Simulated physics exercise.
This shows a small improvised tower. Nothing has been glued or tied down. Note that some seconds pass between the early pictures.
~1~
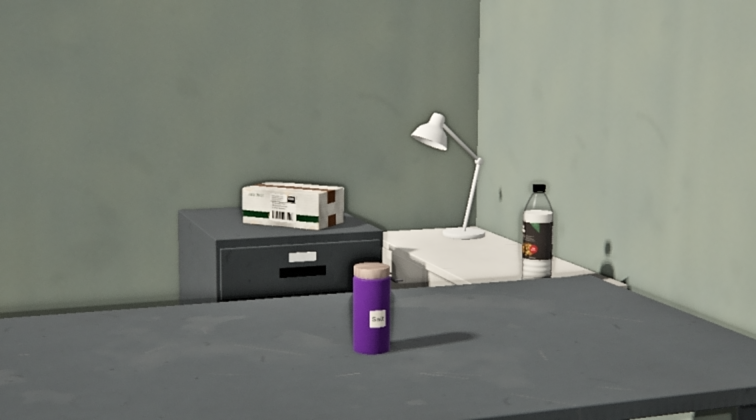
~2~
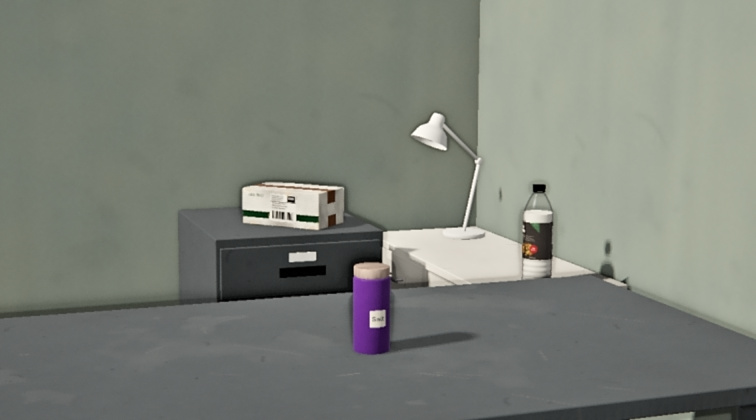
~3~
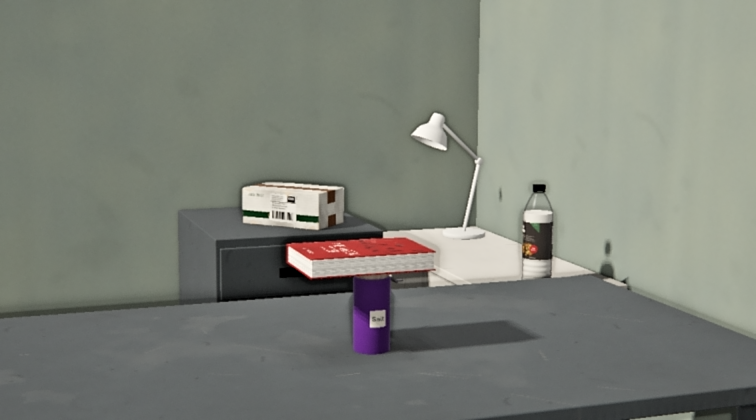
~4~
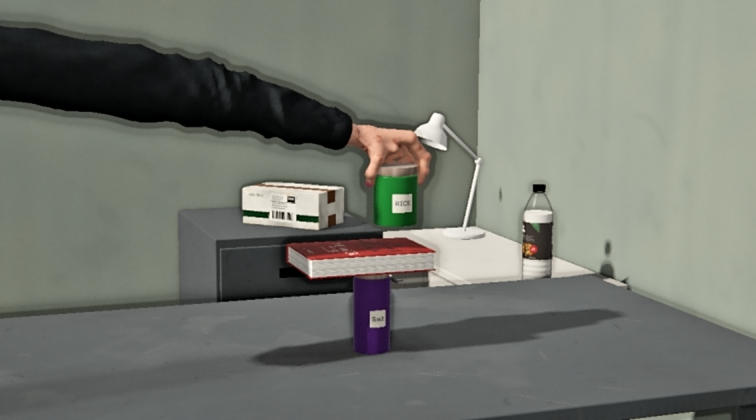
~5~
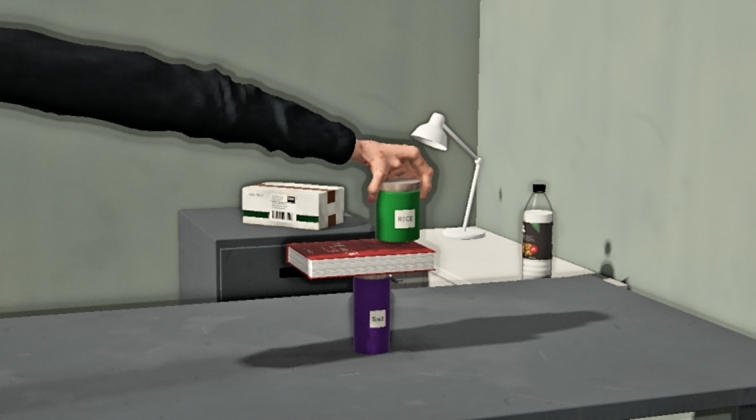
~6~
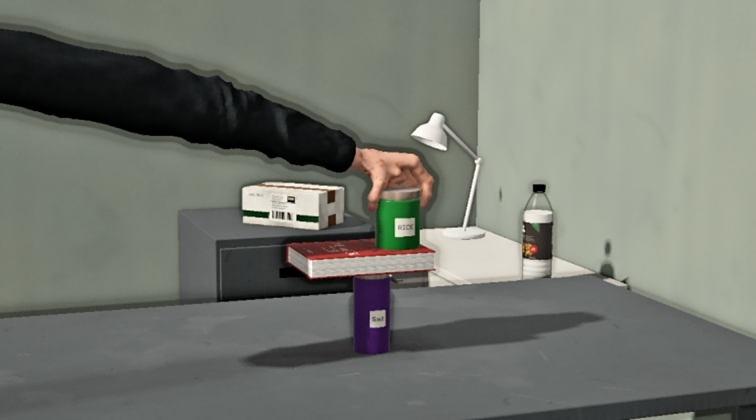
A dark-sleeved arm lowering a green jar onto a red book balanced across a purple jar on a grey table.
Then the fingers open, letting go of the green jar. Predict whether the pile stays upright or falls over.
I predict it will be stable.
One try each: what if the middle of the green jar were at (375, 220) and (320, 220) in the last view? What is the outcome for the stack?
In the first case it keeps its balance; in the second case it comes apart.
Then, 0.50 s later than the last frame, all is still.
Then, 1.30 s later than the last frame, green jar resting near (399, 218).
When it is over, all 3 as before. End places, in pixels of the last picture, green jar near (399, 218). The stack holds.
